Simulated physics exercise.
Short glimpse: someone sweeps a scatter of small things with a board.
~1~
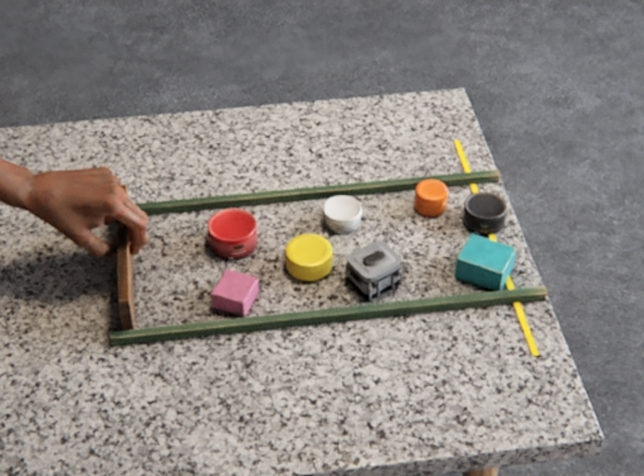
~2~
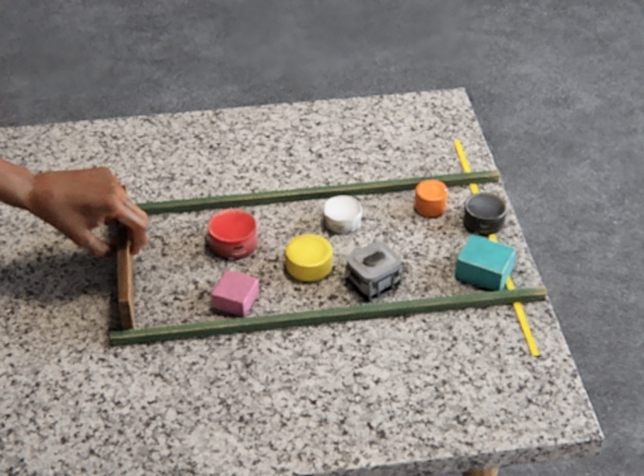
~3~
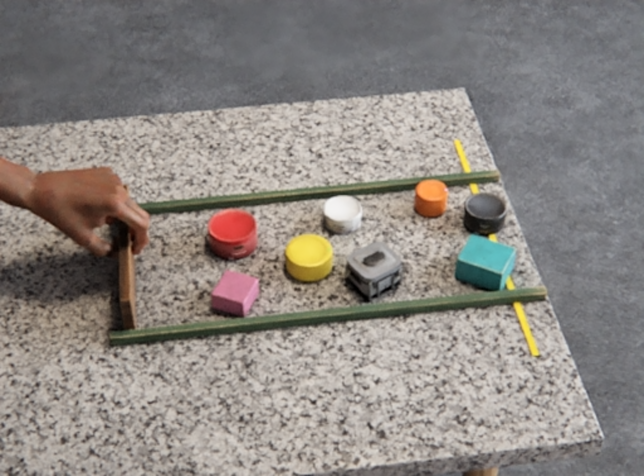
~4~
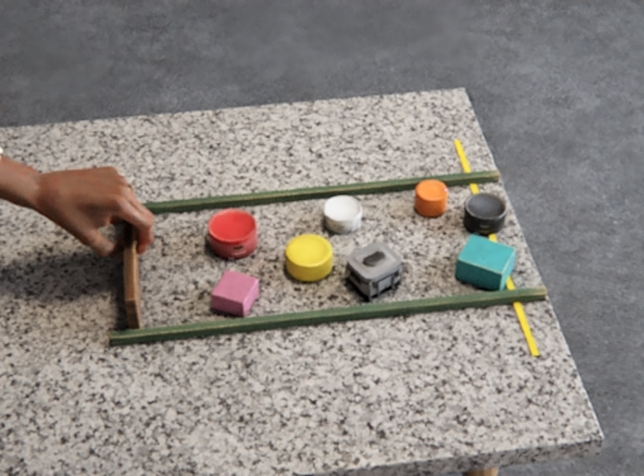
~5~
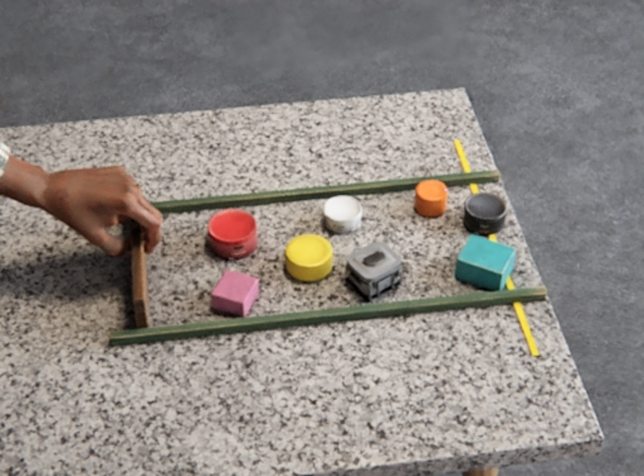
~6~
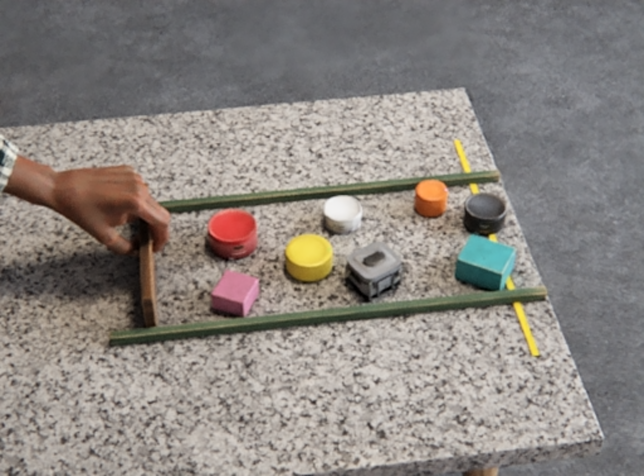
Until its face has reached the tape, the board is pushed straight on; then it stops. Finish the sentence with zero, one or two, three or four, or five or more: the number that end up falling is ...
The number that end up falling is five or more.
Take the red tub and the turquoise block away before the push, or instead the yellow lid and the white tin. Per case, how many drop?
Counts - first: 3, second: 3.
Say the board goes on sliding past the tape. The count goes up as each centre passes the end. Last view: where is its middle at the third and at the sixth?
First: Around (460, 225). Next: Around (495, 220).
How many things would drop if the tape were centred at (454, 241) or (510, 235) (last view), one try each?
Floor count: 2; 8.
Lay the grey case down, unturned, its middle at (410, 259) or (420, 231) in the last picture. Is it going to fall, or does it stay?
The grey case drops away, then drops away.
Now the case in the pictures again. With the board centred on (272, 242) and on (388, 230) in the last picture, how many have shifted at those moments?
3 by the first point, 8 by the second.
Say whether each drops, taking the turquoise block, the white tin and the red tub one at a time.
I reckon the turquoise block takes a fall, the white tin takes a fall and the red tub is still there.
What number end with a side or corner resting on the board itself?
That comes to 3.
A little later, none off yet; black tub at rest near (484, 214); turquoise block at rest near (485, 263); orange lid at rest near (431, 198).
When it is over, the number that fall off is five or more; down, white tin, grey case, orange lid, turquoise block and black tub.
